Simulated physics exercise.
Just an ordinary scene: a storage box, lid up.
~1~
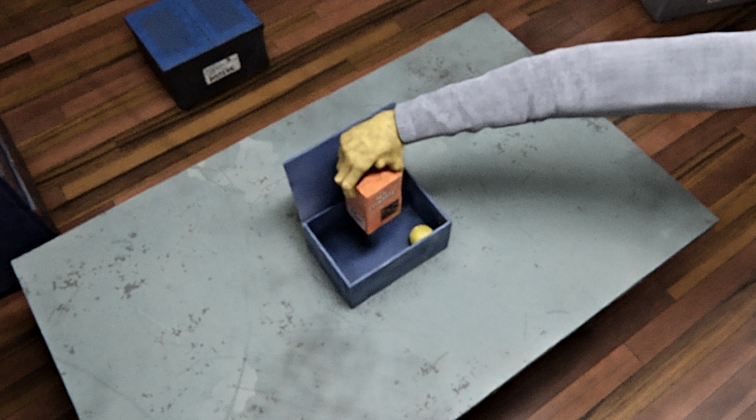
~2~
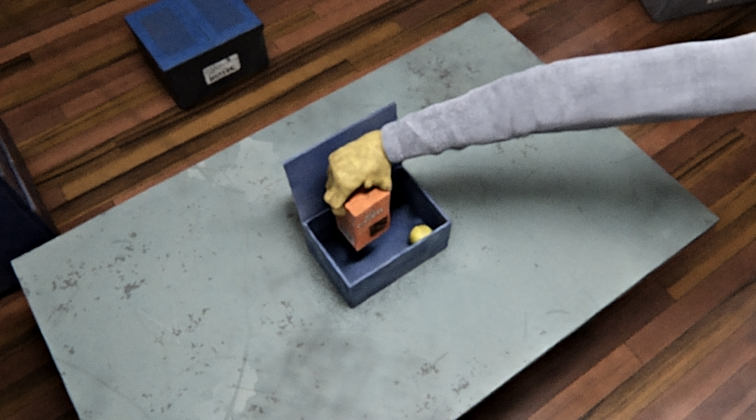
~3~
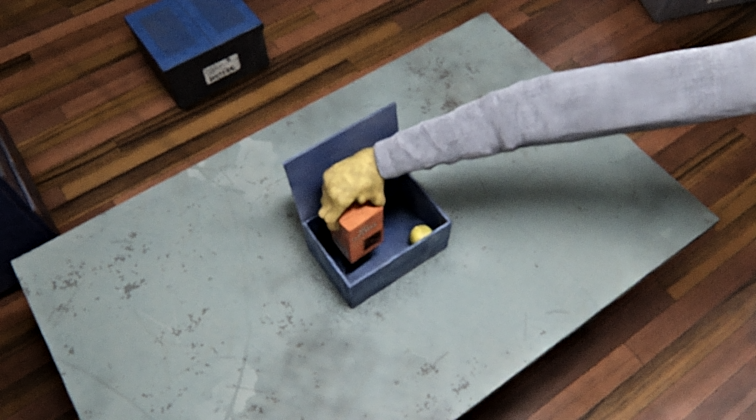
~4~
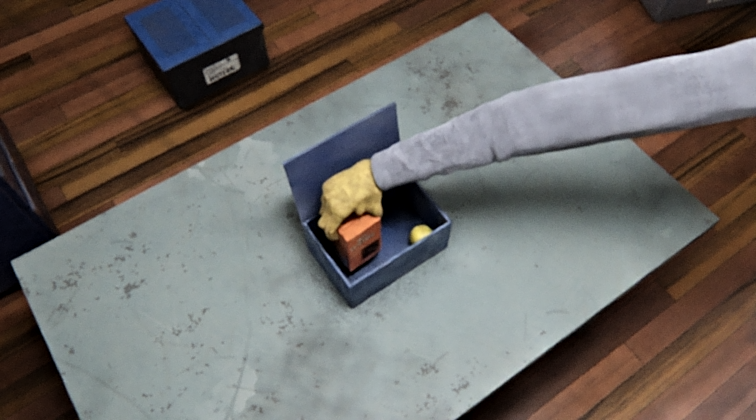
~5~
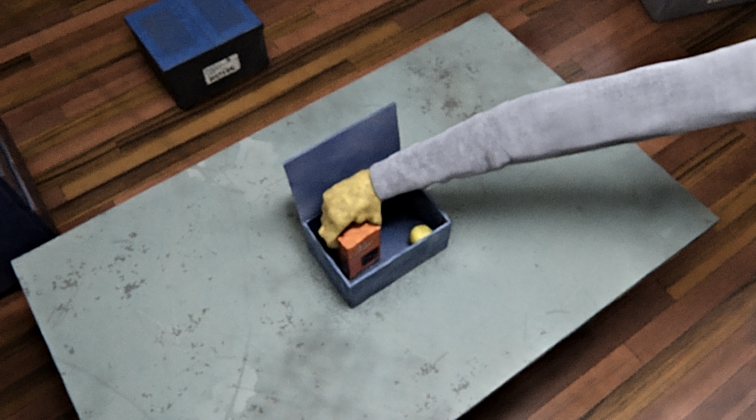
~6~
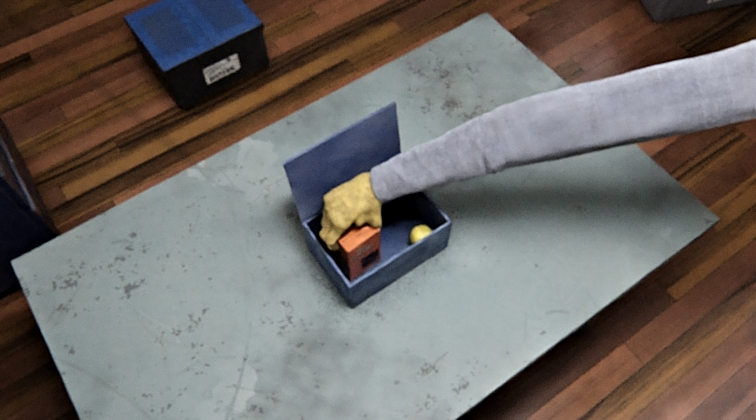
A yellow-gloved hand at the end of a grey-sleeved arm holds an orange carton over an open blue storage box on a worn table, a small yellow ball inside. The hand shifts slightly left, then lowers the carton into the box's left side, and remains on it as movement dwindles.
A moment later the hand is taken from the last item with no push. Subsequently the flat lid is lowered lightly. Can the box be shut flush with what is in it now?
No, not flush.
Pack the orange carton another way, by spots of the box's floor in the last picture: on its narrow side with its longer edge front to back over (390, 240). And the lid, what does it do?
That way the lid ends up fully closed.
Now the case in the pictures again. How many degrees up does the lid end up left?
Some 30 degrees above the rim, more or less.
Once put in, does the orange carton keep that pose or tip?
As it turns out, it keeps its original angle.
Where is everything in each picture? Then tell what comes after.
The first frame shows still above its spot; orange carton (373, 194).
The second frame shows still above its spot; orange carton (362, 211).
The third frame shows still above its spot; orange carton (356, 225).
The fourth frame shows still above its spot; orange carton (355, 235).
The fifth frame shows still above its spot; orange carton (355, 242).
The sixth frame shows in place under the hand; orange carton (355, 245).
Then, 1.10 s on from there, lid starting down.
Then, 1.50 s on from there, lid 62° above the rim.
Then, 1.80 s on from there, lid 37° above the rim.
In the end, lid 32° above the rim; both unmoved. At the end, from the last picture's camera, orange carton near (355, 245).
